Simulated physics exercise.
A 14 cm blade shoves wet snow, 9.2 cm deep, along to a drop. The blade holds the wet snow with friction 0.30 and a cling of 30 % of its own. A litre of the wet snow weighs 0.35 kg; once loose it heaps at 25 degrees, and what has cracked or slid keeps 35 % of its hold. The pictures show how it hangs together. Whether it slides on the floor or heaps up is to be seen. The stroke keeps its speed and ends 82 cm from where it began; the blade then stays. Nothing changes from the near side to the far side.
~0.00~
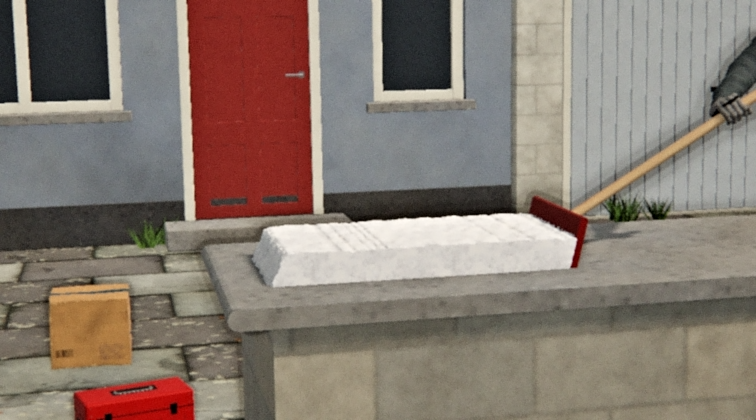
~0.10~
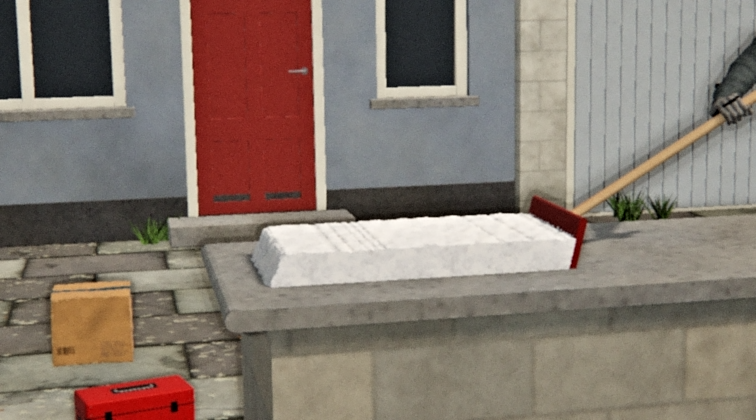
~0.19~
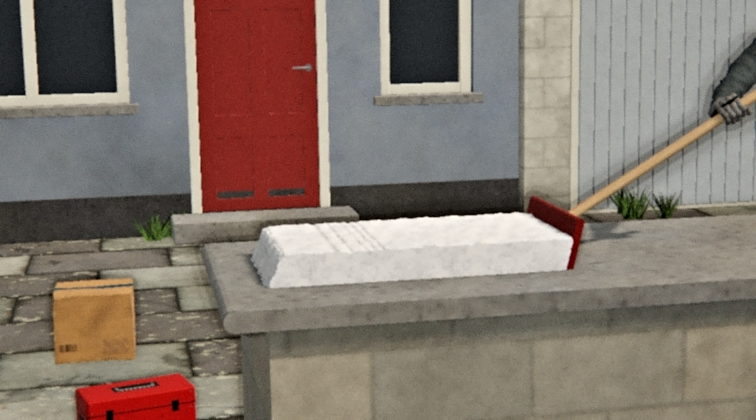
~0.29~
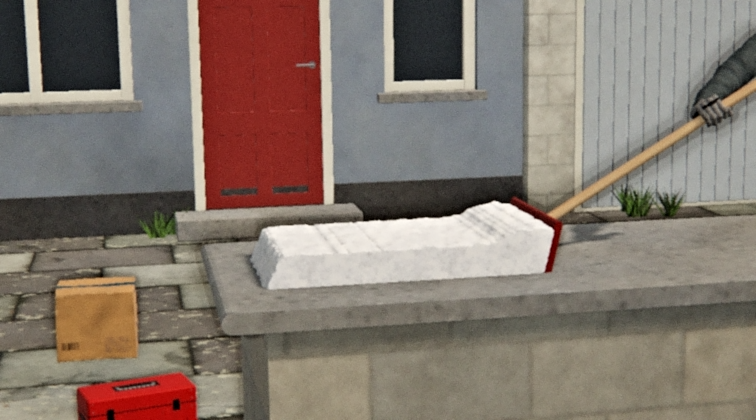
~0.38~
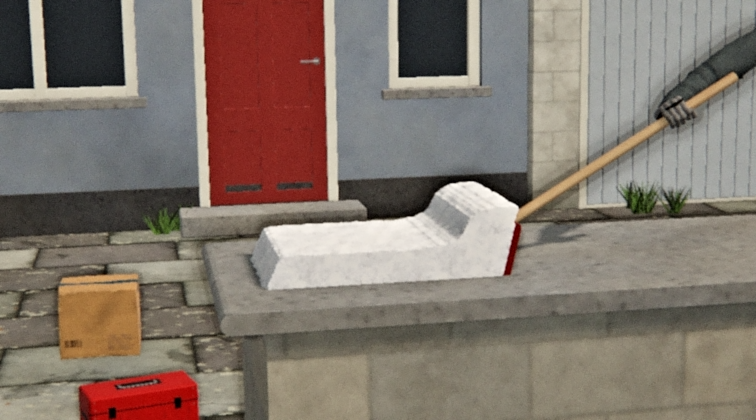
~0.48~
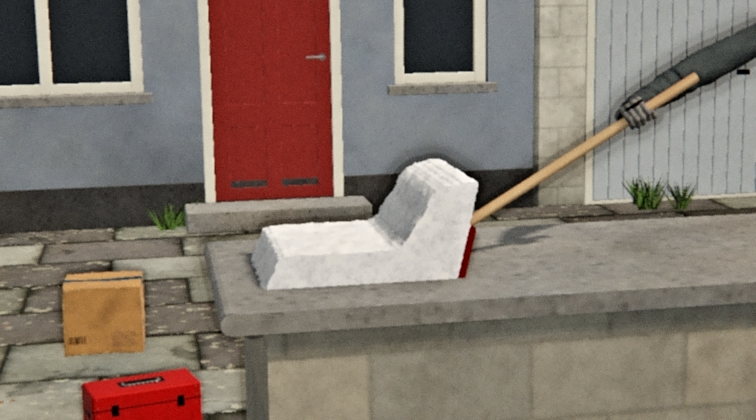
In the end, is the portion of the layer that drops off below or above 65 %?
Expect above 65 %.
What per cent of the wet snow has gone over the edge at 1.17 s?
Near 55 %.
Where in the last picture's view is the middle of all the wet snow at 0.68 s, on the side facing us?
Around (324, 243).
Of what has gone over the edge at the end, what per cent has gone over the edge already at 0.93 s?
About 10 %.
By 0.68 s, 0 % has gone over the edge and 7 % has spilled back over the blade.
By 0.93 s, 8 % has gone over the edge and 3 % has spilled back over the blade.
By 1.17 s, 54 % has gone over the edge.
By 1.41 s, 73 % has gone over the edge.
By 1.57 s, at the end, 74 % has gone over the edge.
